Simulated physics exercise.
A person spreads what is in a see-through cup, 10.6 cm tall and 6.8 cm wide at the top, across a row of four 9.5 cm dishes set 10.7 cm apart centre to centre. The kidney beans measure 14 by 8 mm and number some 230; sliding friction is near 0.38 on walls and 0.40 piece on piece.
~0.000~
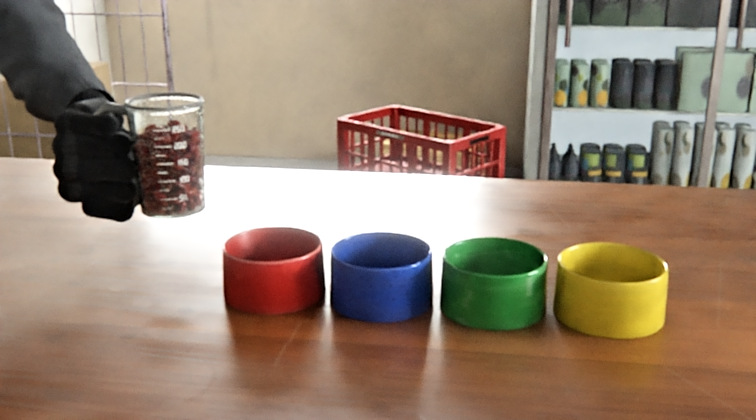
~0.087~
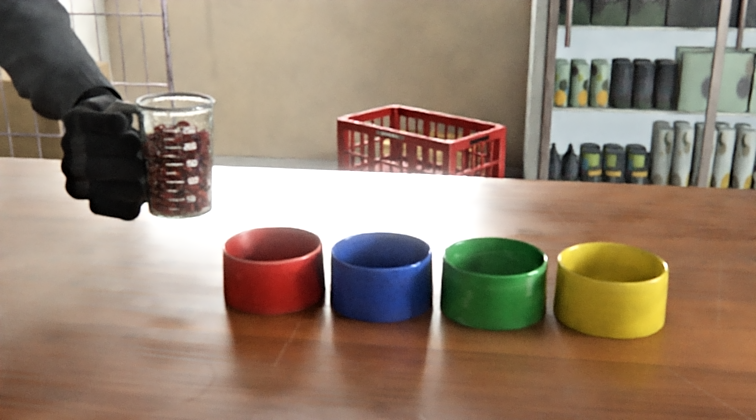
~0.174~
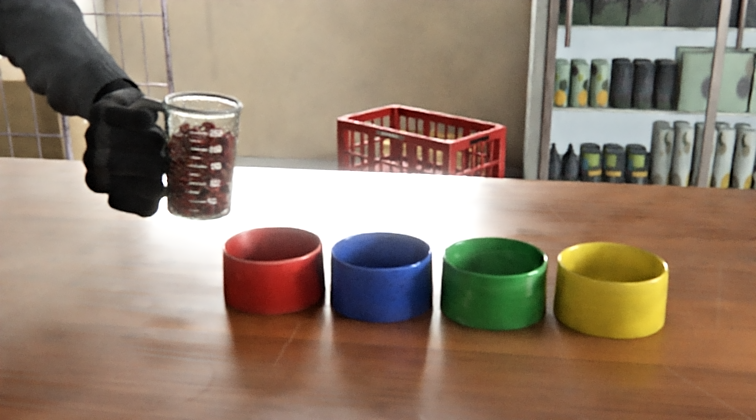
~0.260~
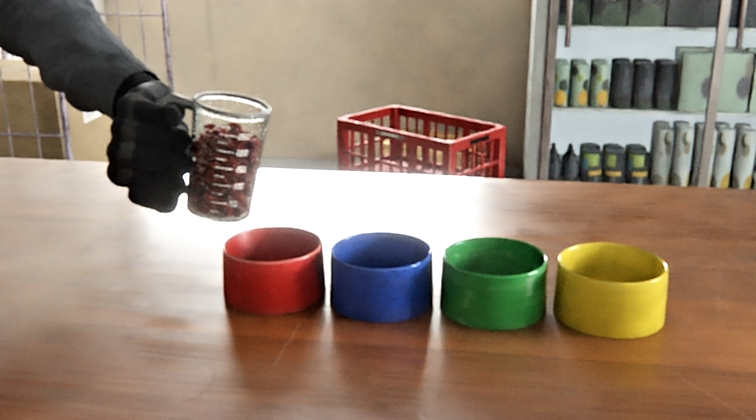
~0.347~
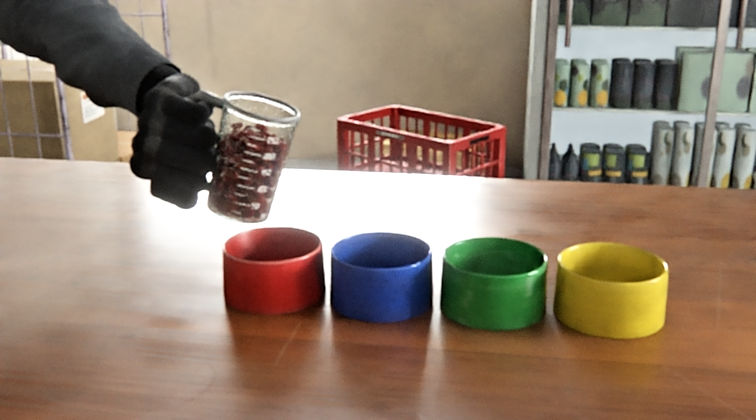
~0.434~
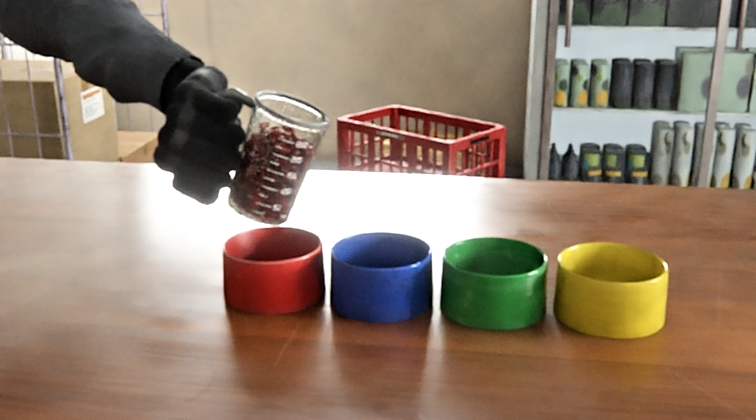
A black-gloved hand carried a clear cup of dark red beans a short way to the right, gradually tilting it, until it was above the red dish in a row of four colored dishes.
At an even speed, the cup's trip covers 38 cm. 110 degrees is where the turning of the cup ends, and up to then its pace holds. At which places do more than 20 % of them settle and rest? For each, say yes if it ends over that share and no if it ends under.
In the end red: A fifth or less. Blue: A fifth or less. Green: A fifth or less. Yellow: More than a fifth. Counter: A fifth or less.
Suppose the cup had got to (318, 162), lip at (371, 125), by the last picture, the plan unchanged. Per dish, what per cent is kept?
Red 0, blue 0, green 0, yellow 90.
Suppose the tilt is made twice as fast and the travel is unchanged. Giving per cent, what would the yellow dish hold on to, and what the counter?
It would be yellow 80 and counter 20.
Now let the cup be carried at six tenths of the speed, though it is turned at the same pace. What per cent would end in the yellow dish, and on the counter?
Yellow 90, counter 10.
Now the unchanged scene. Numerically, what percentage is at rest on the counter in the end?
Estimate: Near 5 per cent.
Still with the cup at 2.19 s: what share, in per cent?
Some 60 per cent of the load.
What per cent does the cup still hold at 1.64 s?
95 per cent.
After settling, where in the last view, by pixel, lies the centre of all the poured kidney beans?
About (622, 290).
Then, at 1.16 s, tilt 63 degrees; cup holds 100 %.
After 1.64 s, tilt 90 degrees; cup holds 95 %.
After 2.19 s, tilt 110 degrees; cup holds 60 %, yellow 40 %.
By 3.9 s all is still; red 0 %, blue 0 %, green 0 %, yellow 95 %, counter 5 %.
